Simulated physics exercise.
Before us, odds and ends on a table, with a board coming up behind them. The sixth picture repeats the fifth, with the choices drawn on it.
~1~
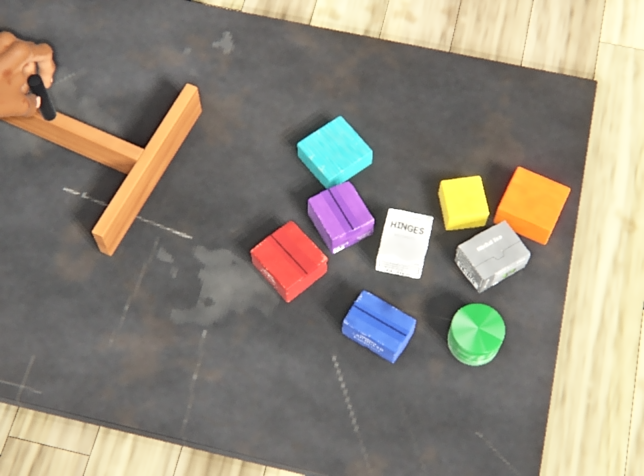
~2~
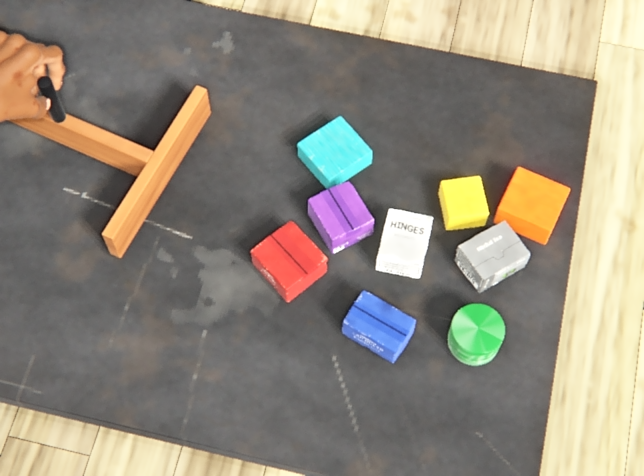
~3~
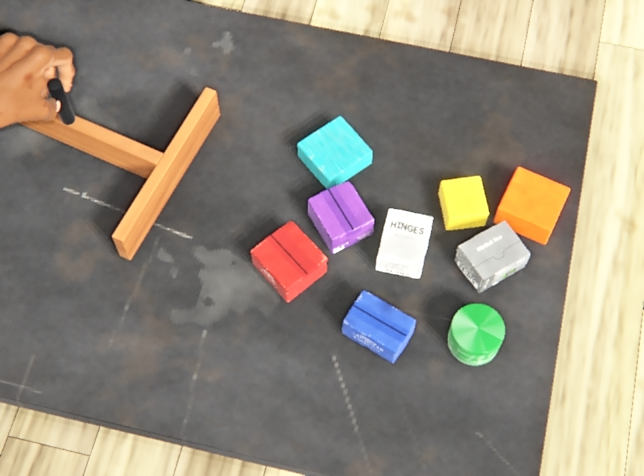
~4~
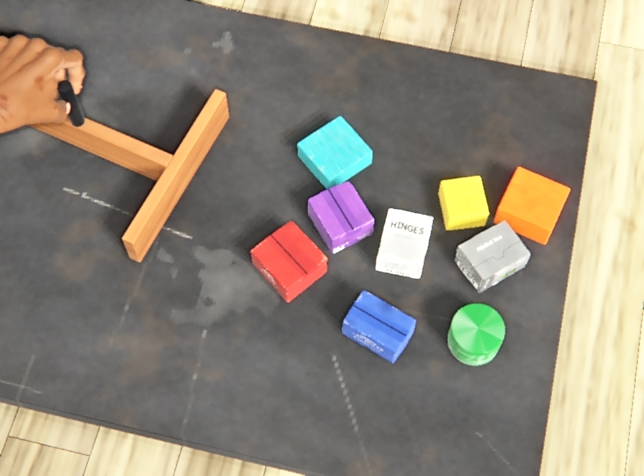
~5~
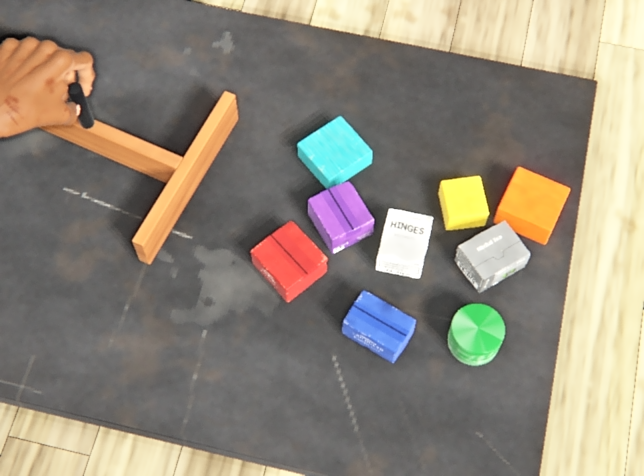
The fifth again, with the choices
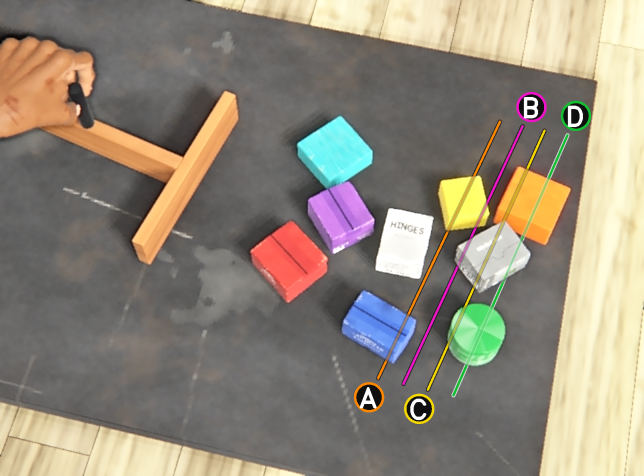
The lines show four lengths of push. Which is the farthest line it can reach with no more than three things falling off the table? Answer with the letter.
Stop at C.
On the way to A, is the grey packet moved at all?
Yes.
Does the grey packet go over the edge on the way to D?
Yes.
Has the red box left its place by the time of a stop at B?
By then, yes.
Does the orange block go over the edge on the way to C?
Yes.
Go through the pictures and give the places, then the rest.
The first picture shows blue box (379, 327); yellow block (463, 203); purple box (341, 217).
The second picture shows board (156, 159); grey packet (492, 256).
The third picture shows board (165, 161); white box (404, 243).
The fourth picture shows board (176, 163); orange block (532, 205).
The fifth picture shows board (185, 165); blue box (379, 327); yellow block (463, 203); purple box (341, 217).
On the copy, A at (443, 242); B at (467, 247); C at (490, 252); D at (514, 257).
On C. First, board (293, 188); turquoise block (355, 159); red box (302, 265).
Then, board (404, 211); orange block (551, 210); grey packet (524, 264).
Finally, board (491, 230); grey packet over the edge; orange block over the edge; three fallen.
By contrast, A is within the limit but short; B is within the limit but short; D drops five.
